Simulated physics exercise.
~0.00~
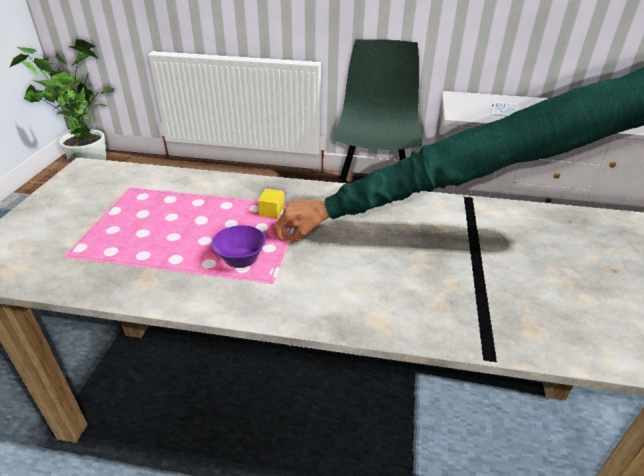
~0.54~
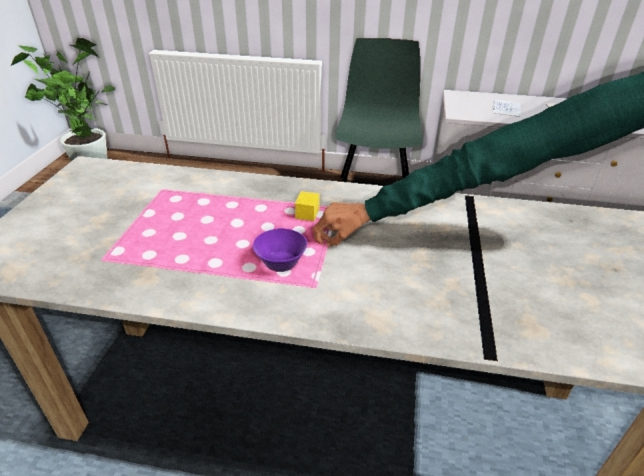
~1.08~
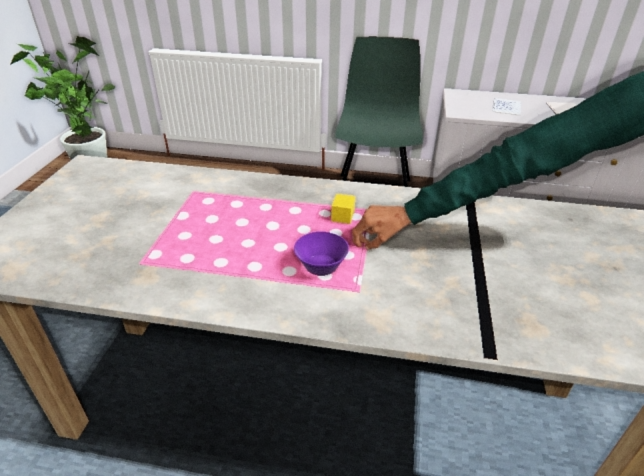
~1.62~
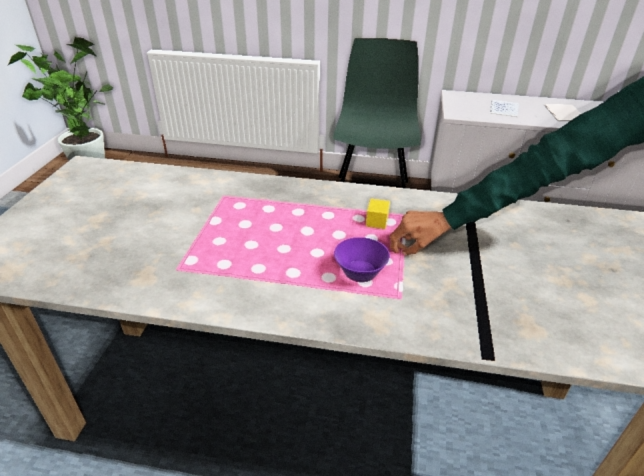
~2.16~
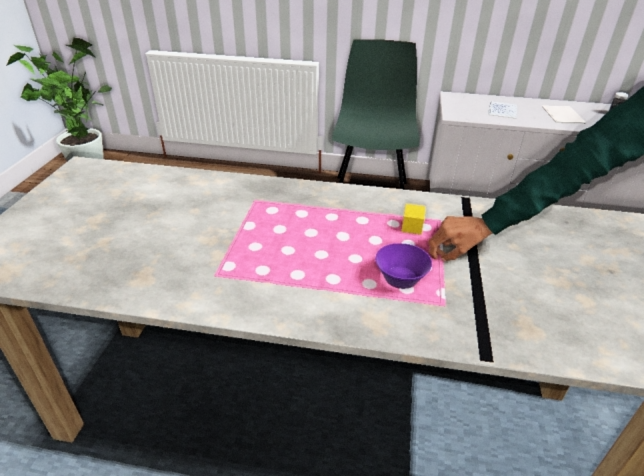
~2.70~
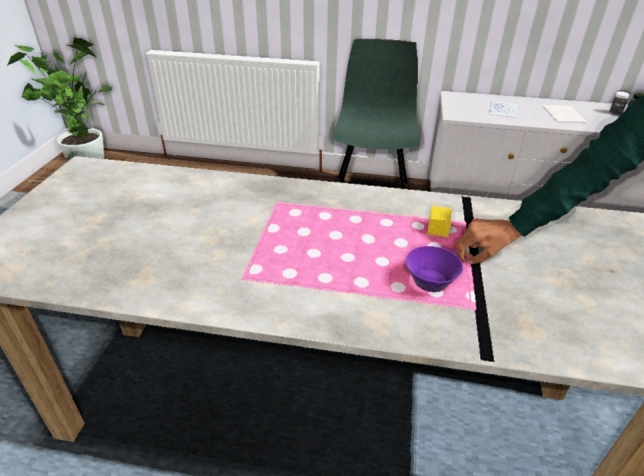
At first, a pink cloth with white dots lies toward the left side of a pale stone-topped table, carrying a purple bowl and a small yellow block near its right edge. A hand in a dark green sleeve reaches in from the right and holds the cloth's right edge. The hand draws the cloth steadily rightward across the table, and the bowl and block ride along with it. The cloth nears a black strip of tape that stays put. Finally, its right edge reaches the tape, with the bowl and block still sitting on the cloth.
